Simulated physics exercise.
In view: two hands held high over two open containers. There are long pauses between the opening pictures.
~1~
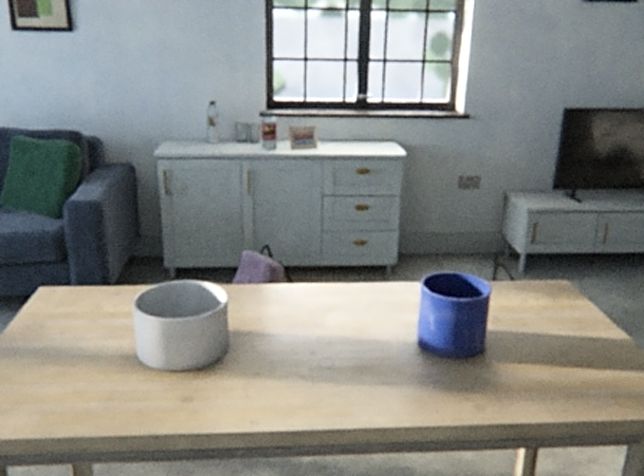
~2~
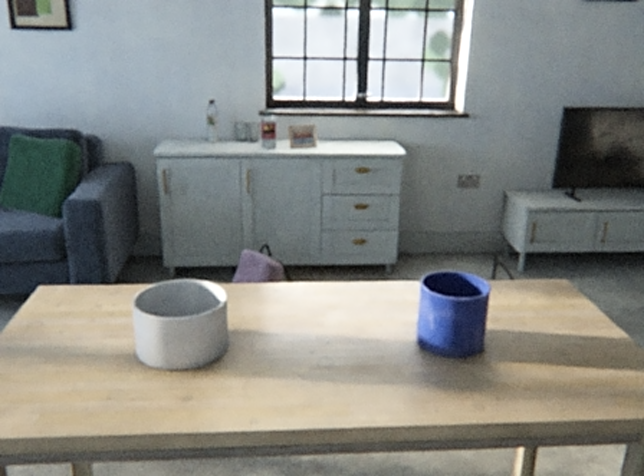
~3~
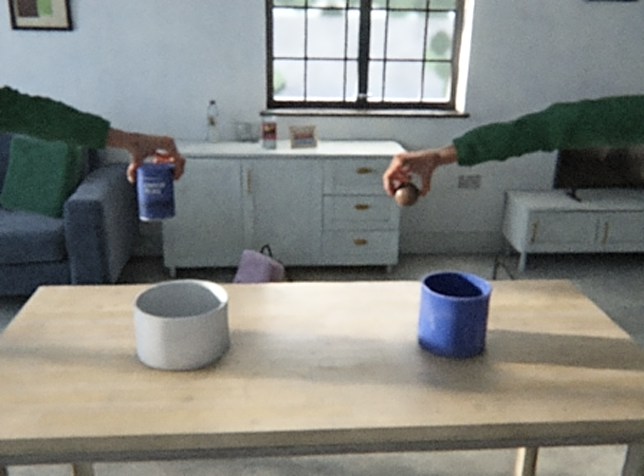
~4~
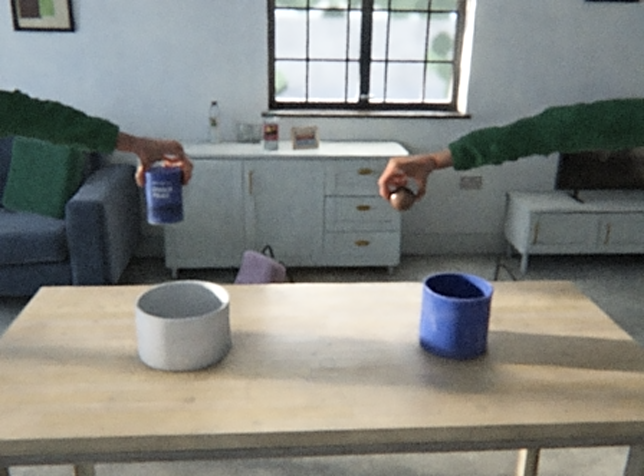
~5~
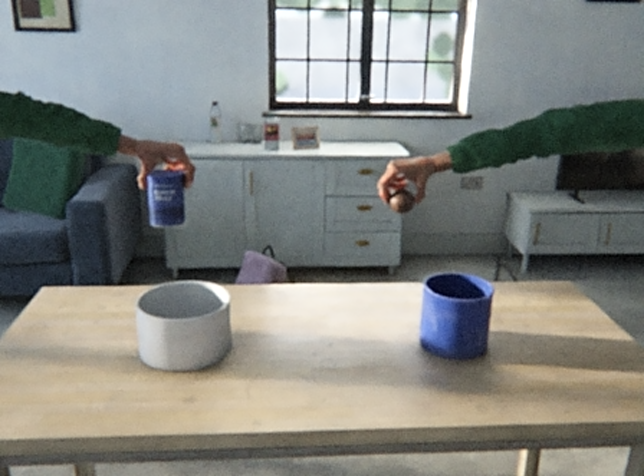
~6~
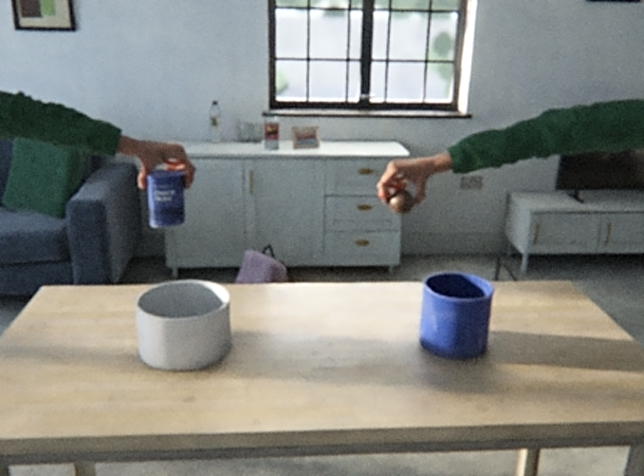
In a living room, two hands bring a blue tin and a brown onion above two containers.
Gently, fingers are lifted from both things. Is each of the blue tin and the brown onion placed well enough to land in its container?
The blue tin is, the brown onion is not.
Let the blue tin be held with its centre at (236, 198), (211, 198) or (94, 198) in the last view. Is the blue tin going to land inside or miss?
Well, it never enters on the first go, is captured on the second and never enters on the third.
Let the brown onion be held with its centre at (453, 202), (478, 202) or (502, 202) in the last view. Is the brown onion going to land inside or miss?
On the first try it lands in it, on the second it lands in it, on the third it falls outside.
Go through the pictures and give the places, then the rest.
In the first picture, left bin (182, 323).
In the second picture, right bucket (453, 313).
In the third picture, still on the way; blue tin (157, 191); left bin (183, 323).
In the fourth picture, still on the way; brown onion (403, 199); right bucket (455, 315).
In the fifth picture, still on the way; blue tin (167, 198); left bin (185, 324).
In the sixth picture, in place, still held; blue tin (167, 198); brown onion (402, 202); right bucket (455, 314).
Then, 0.16 s after the last picture, blue tin moved about its own width near (169, 228); brown onion moved about its own width near (400, 231).
Then, 0.22 s after the last picture, blue tin falling near (171, 265); brown onion falling near (397, 266).
Then, 0.28 s after the last picture, blue tin falling near (174, 313); brown onion falling near (394, 313).
At rest, the blue tin is caught, near (175, 324); the brown onion falls beside it, near (393, 333).
